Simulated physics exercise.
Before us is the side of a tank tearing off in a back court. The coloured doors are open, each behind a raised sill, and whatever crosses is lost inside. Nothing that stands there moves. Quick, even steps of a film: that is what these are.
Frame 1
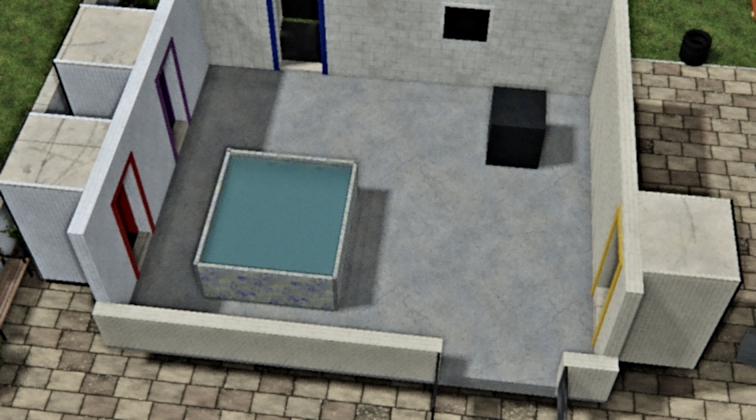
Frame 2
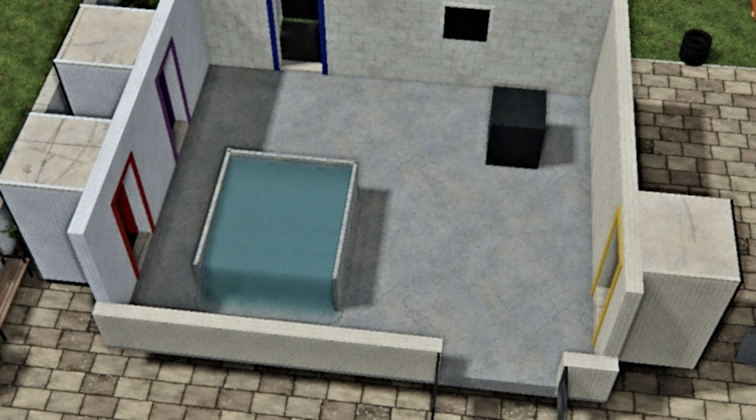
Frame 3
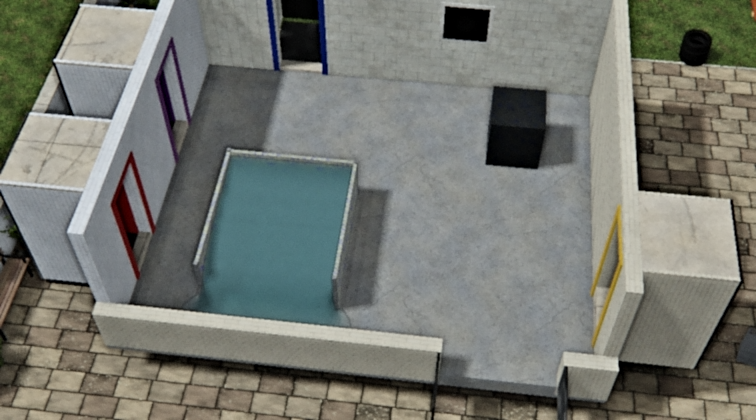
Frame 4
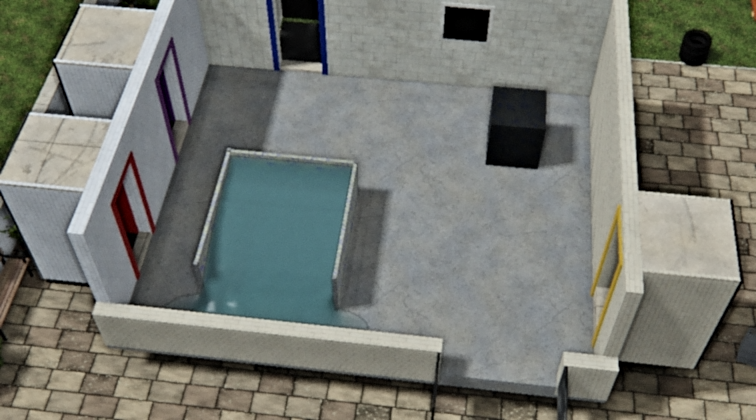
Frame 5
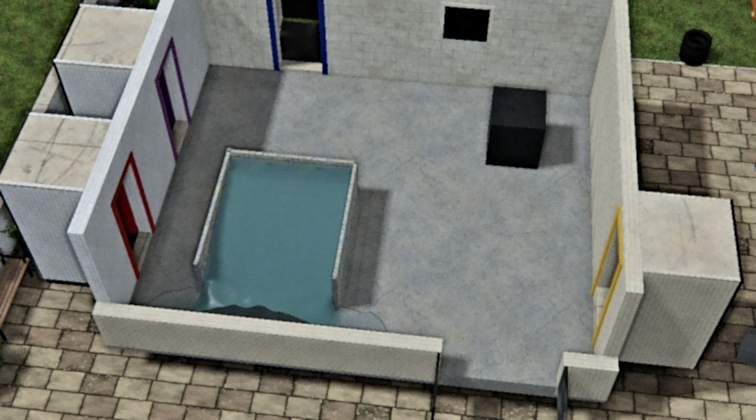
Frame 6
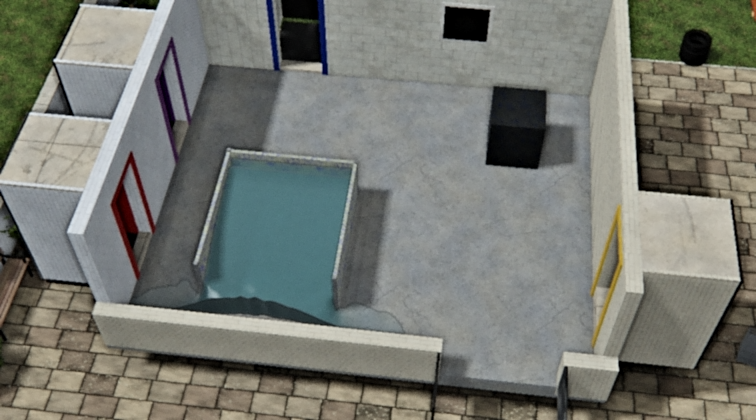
Water fills a raised, pale-rimmed square tank in a walled grey court, seen from high above in a fixed view. Red and purple doorways stand on the left, a blue one at the back and a yellow one on the right, with a black block towards the back right. The tank's near side gives way, and the water pours out towards the low front wall, then spreads left and right behind it.
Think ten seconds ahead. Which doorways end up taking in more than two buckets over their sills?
The blue door ends up over two buckets. The yellow door ends up within two buckets. The purple door ends up within two buckets. The red door ends up over two buckets.
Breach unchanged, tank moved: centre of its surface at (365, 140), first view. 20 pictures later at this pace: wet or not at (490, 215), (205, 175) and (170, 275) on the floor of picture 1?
In turn: No water, under water, under water.
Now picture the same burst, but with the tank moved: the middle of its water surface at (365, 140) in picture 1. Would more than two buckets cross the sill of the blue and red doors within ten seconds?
Lab note - blue door: Above the mark; red door: Above the mark.
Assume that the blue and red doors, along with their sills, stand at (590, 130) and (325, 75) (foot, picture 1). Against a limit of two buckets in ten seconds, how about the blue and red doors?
Looking at it, the blue door tops the limit, and the red door tops the limit.
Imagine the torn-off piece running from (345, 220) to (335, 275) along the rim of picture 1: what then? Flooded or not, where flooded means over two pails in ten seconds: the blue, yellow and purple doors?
Going door by door, the blue one misses the threshold, then the yellow one crosses the threshold, then the purple one misses the threshold.
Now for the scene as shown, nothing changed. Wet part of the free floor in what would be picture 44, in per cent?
About 85 per cent.
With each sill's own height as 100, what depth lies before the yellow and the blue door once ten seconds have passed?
First 20 percent, then 130 percent.
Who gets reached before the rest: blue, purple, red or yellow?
It's the red one.
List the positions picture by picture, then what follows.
The tank at (279, 214) is whole and still, in the first picture.
The front is at (198, 298), out from the gap at (269, 292), in the second picture.
Water pours out at (269, 293) and has run to a hidden place, in the third picture.
Water pours out at (269, 294) and has run to a hidden place, in the fourth picture.
Water pours out at (269, 294) and has run to a hidden place, in the fifth picture.
The front is at a hidden place, out from the gap at (269, 294), in the sixth picture.
A moment on, water covers 20 % of the floor; the blue door not reached, the yellow door not reached, the purple door not reached, the red door wet at the sill, nothing in.
Next, water covers 40 % of the floor; the blue door not reached, the yellow door wet at the sill, nothing in, the purple door wet at the sill, nothing in, the red door over two buckets in.
Then, water covers 60 % of the floor; the blue door under two buckets in, the yellow door wet at the sill, nothing in, the purple door wet at the sill, nothing in, the red door far over two buckets in.
Later, water covers 85 % of the floor; the blue door over two buckets in, the yellow door wet at the sill, nothing in, the purple door wet at the sill, nothing in, the red door far over two buckets in.
In the end, water covers 100 % of the floor; the blue door over two buckets in, the yellow door wet at the sill, nothing in, the purple door wet at the sill, nothing in, the red door far over two buckets in.
